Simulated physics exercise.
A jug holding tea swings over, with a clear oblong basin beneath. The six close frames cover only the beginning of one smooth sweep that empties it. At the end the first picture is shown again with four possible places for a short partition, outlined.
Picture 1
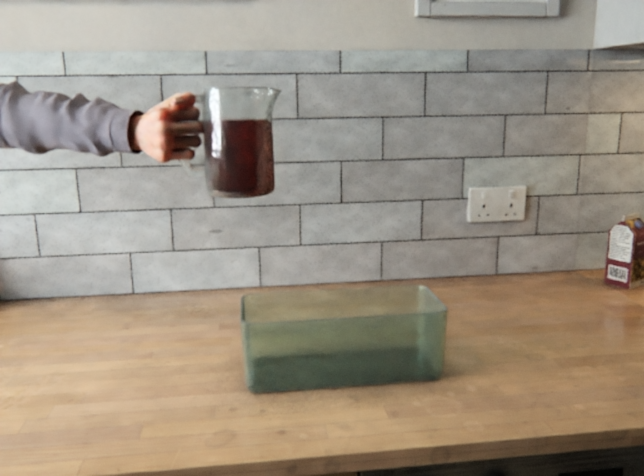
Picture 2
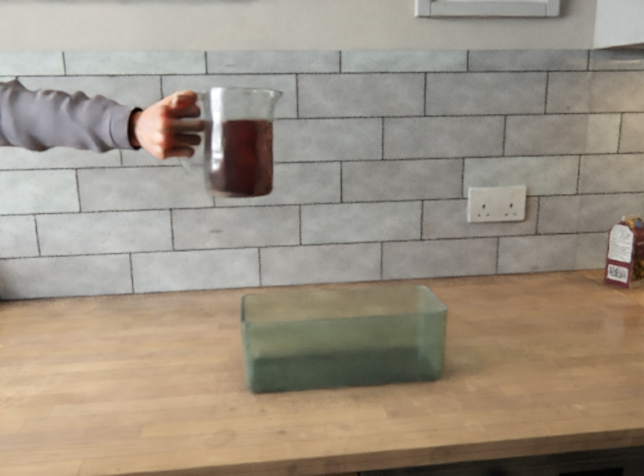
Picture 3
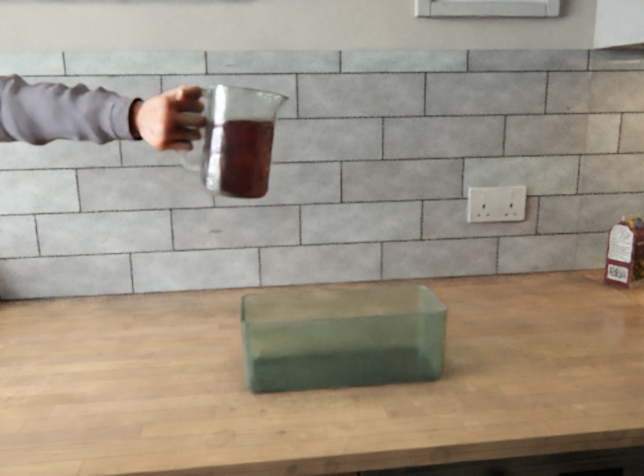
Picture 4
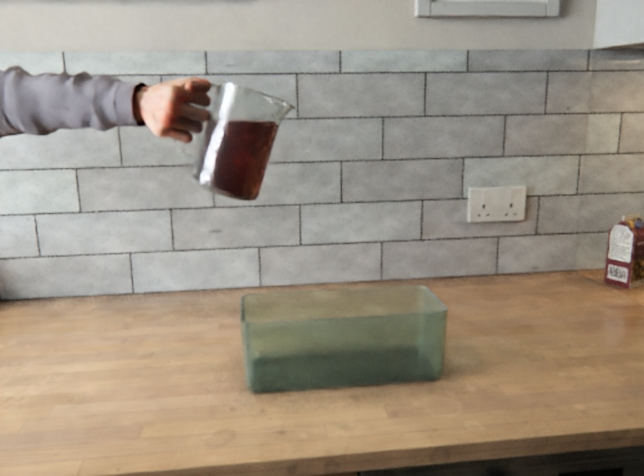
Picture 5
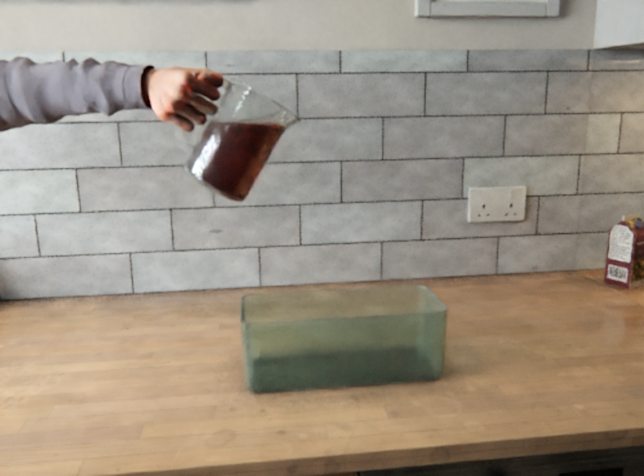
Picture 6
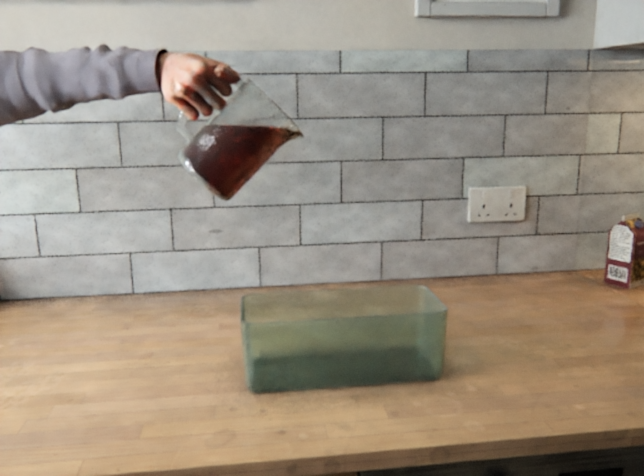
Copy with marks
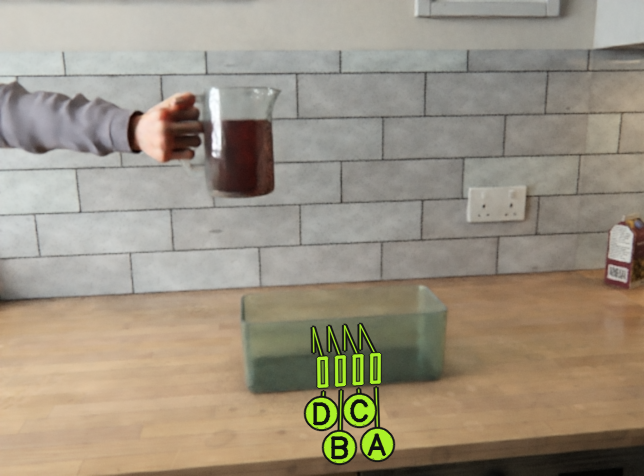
A glass jug of reddish-brown liquid, held up by a hand in a grey sleeve, starts upright and tilts steadily to the right above a clear, greenish oblong basin on a wooden worktop, the liquid shifting toward its lip.
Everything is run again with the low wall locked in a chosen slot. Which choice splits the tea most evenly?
Go for A.
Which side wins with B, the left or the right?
The right side.
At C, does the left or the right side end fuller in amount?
The right side.
On the marked copy, A at (376, 388); B at (341, 390); C at (358, 389); D at (323, 391).
With A, about 44 % ends left of the wall and 52 % right of it; 4 % is lost outside.
With B, about 8 % ends left of the wall and 85 % right of it; 7 % is lost outside.
With C, about 11 % ends left of the wall and 84 % right of it; 5 % is lost outside.
With D, about 7 % ends left of the wall and 86 % right of it; 7 % is lost outside.
